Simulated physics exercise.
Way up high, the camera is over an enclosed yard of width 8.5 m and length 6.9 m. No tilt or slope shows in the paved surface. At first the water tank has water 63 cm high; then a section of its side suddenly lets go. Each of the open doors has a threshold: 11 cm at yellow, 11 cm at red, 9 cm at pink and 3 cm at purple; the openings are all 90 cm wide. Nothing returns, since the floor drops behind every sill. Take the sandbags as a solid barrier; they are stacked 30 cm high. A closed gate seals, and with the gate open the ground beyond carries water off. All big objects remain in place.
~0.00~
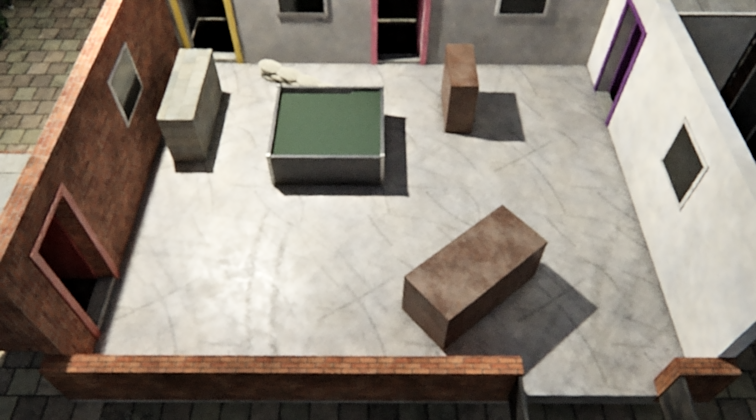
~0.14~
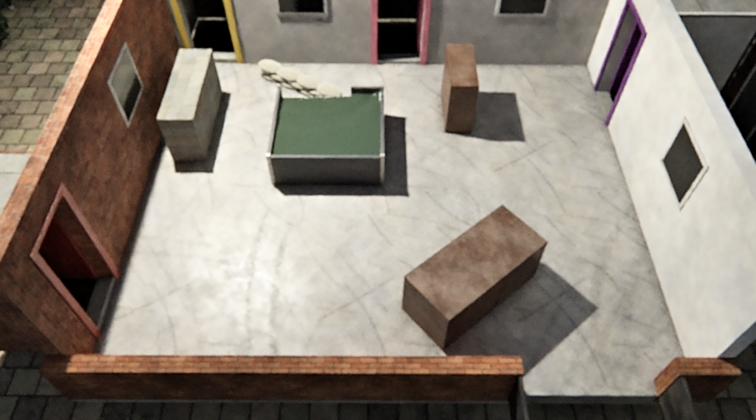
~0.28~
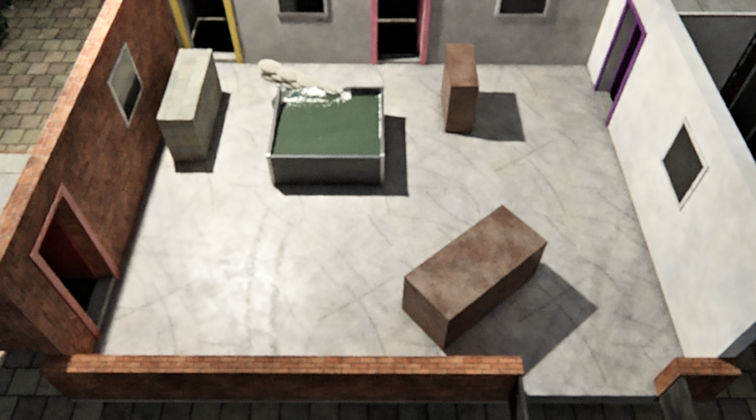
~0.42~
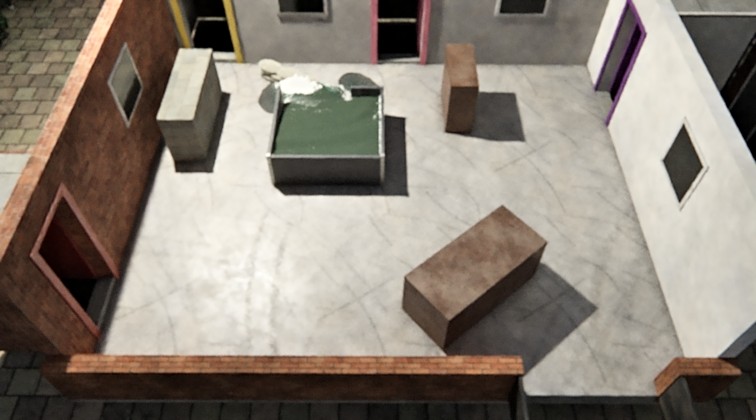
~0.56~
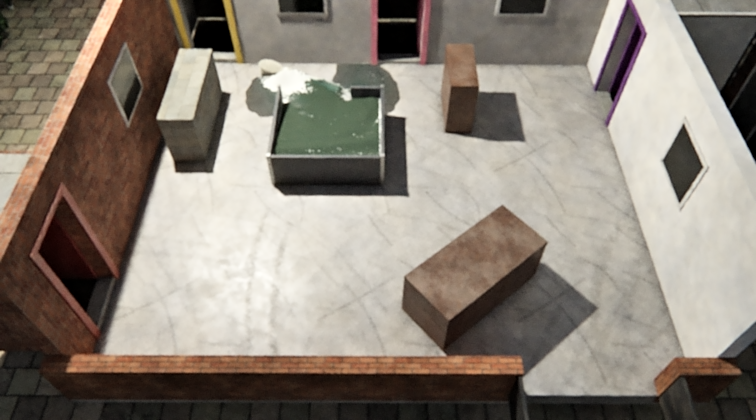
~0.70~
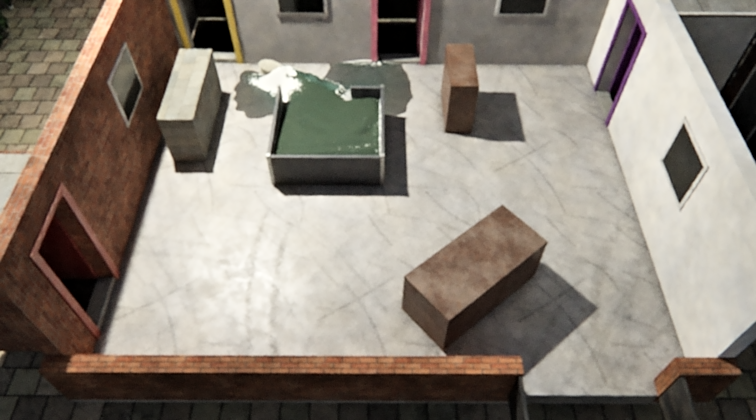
A walled yard with a pale, cracked floor lies in sunlight, seen from high above by a camera that stays still. A square tank of dark green water stands toward the back between a grey block on the left and a brown block on the right, with a longer brown block nearer the front. Water churns white along the tank's far side, pours out, and spreads across the floor behind it.
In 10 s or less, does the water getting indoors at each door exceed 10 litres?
Yellow door: Exceeds it; red door: Does not exceed it; pink door: Exceeds it; purple door: Exceeds it.
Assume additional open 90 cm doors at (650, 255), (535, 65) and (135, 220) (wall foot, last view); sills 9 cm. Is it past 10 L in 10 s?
In turn: Short of it, short of it, short of it.
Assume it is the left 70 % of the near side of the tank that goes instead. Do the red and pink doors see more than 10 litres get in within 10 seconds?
Then: Red over, pink not over.
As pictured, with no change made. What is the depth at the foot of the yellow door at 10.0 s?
Roughly 8.0 centimetres.
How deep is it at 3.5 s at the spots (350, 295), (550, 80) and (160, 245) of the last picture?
Approximately 0, 3 and 2 centimetres, going through them in turn.
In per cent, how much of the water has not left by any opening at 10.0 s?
Around 88 percent of the water.
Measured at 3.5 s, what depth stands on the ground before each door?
Depths in centimetres - yellow: 20, red: 0, pink: 11, purple: 6.
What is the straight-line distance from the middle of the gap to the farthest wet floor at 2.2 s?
About 5.0 m.
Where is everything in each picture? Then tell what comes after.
The first picture shows still water, 63 cm deep, in the water tank at (328, 123).
In the second picture, the front is at a hidden place, 0.7 m from the gap on the water tank's far side; 0.3 m2 of floor is under water; 63 cm left at the back of the water tank.
In the third picture, water pours out on the water tank's far side and has run 1.0 m, to a hidden place; typically 15 cm deep outside, 63 cm at the water tank's back.
In the fourth picture, the front is at (359, 76), 1.4 m from the gap on the water tank's far side; 1.6 m2 of floor is under water; 62 cm left at the back of the water tank.
In the fifth picture, the front is at (373, 65), 1.9 m from the gap on the water tank's far side; 2.6 m2 of floor is under water; 54 cm left at the back of the water tank.
In the sixth picture, the front is at (396, 65), 2.2 m from the gap on the water tank's far side; 3.3 m2 of floor is under water; 53 cm left at the back of the water tank.
After 1.4 s water covers 15 % of the floor and is deepest (44 cm) near (327, 106); yellow door 12 cm at the sill, 0 L in, red door not reached, pink door 15 cm at the sill, 7 L in, purple door not reached.
After 2.2 s water covers 20 % of the floor and is deepest (37 cm) near (194, 64); yellow door 21 cm at the sill, 18 L in, red door not reached, pink door 14 cm at the sill, 22 L in, purple door not reached.
After 3.5 s water covers 35 % of the floor and is deepest (25 cm) near (327, 112); yellow door 20 cm at the sill, 84 L in, red door not reached, pink door 11 cm at the sill, 37 L in, purple door 6 cm at the sill, 1 L in.
After 6.0 s water covers 50 % of the floor and is deepest (17 cm) near (192, 70); yellow door 14 cm at the sill, 135 L in, red door 2 cm at the sill, 0 L in, pink door 8 cm at the sill, 43 L in, purple door 7 cm at the sill, 29 L in.
After 10.0 s water covers 80 % of the floor and is deepest (10 cm) near (228, 99); yellow door 8 cm at the sill, 144 L in, red door 6 cm at the sill, 0 L in, pink door 5 cm at the sill, 43 L in, purple door 5 cm at the sill, 53 L in.
